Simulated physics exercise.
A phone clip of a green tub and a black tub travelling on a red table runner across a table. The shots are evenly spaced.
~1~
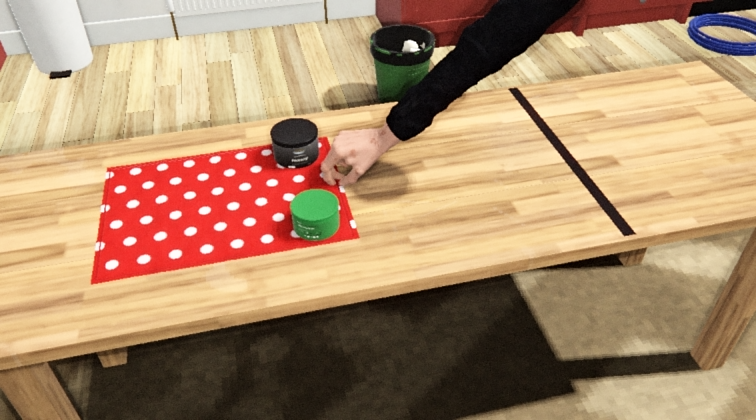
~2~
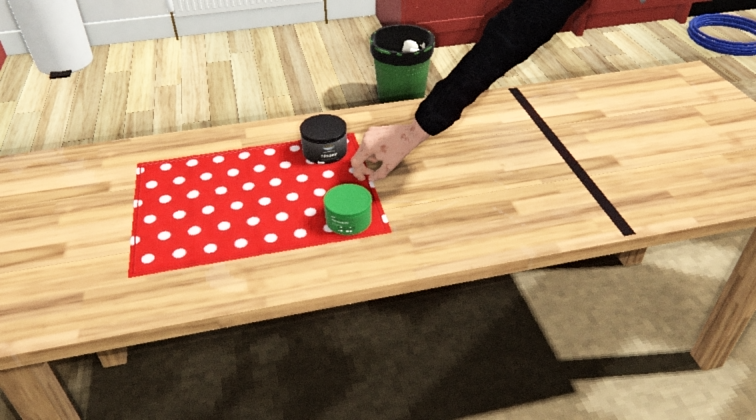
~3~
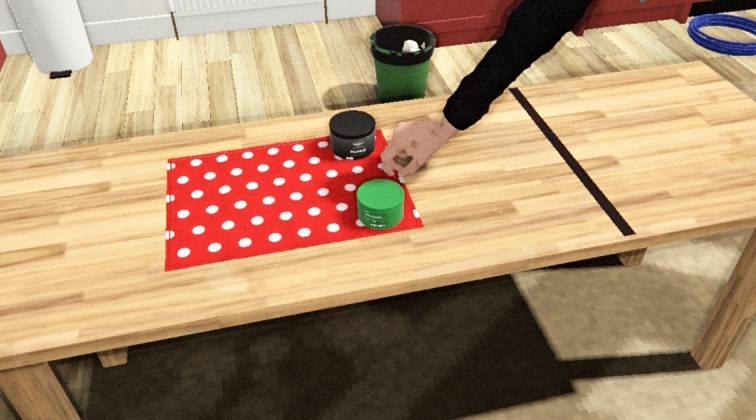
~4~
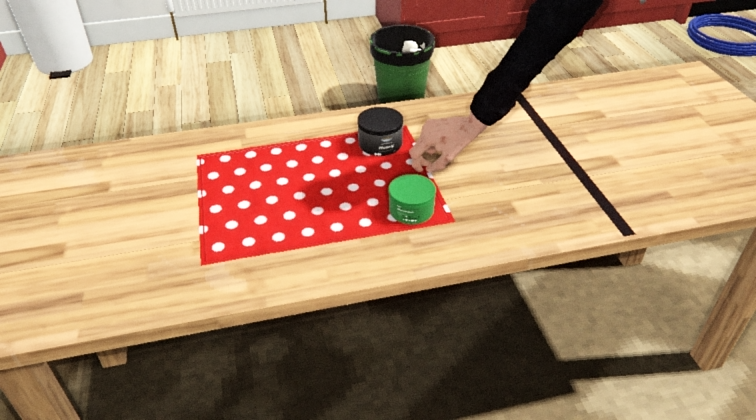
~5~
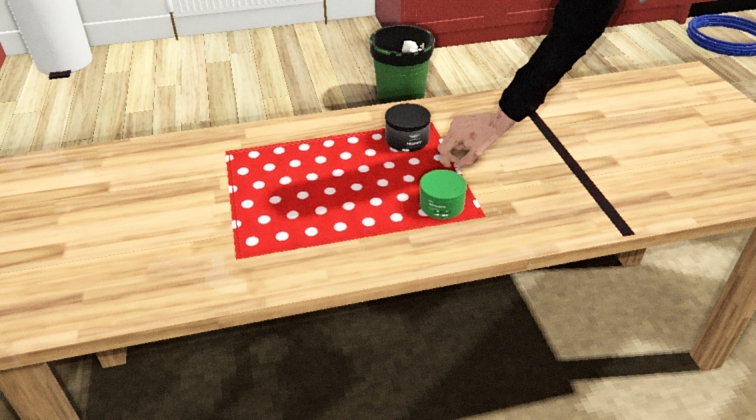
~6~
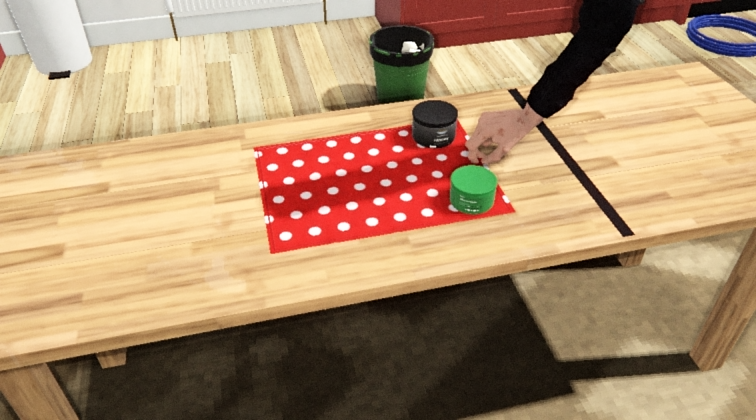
The clip opens on a wooden table where a hand grips the right end of a red, white-dotted runner carrying a black tub and a green tub. The hand pulls the runner steadily rightward, and both tubs ride along with it, ending closer to the dark tape strip.
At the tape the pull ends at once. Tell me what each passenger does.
The green tub shoots off the front; the black tub slides clear of the cloth.
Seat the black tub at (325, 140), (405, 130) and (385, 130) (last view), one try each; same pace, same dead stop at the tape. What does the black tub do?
First place: Stays on; second place: Is thrown clear; third place: Leaves the cloth.
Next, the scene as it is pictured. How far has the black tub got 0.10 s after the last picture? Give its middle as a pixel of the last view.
Around (487, 116).
Then, 0.10 s on from there, hem short of the tape; green tub on the cloth near (532, 180); black tub on the cloth near (488, 116).
Then, 0.21 s on from there, hem at the tape; green tub ahead of the hem near (591, 171); black tub ahead of the hem near (540, 109).
In the end, hem at the tape; green tub ahead of the hem near (661, 161); black tub ahead of the hem near (602, 101). The green tub slides clear of the cloth and the black tub leaves the cloth.
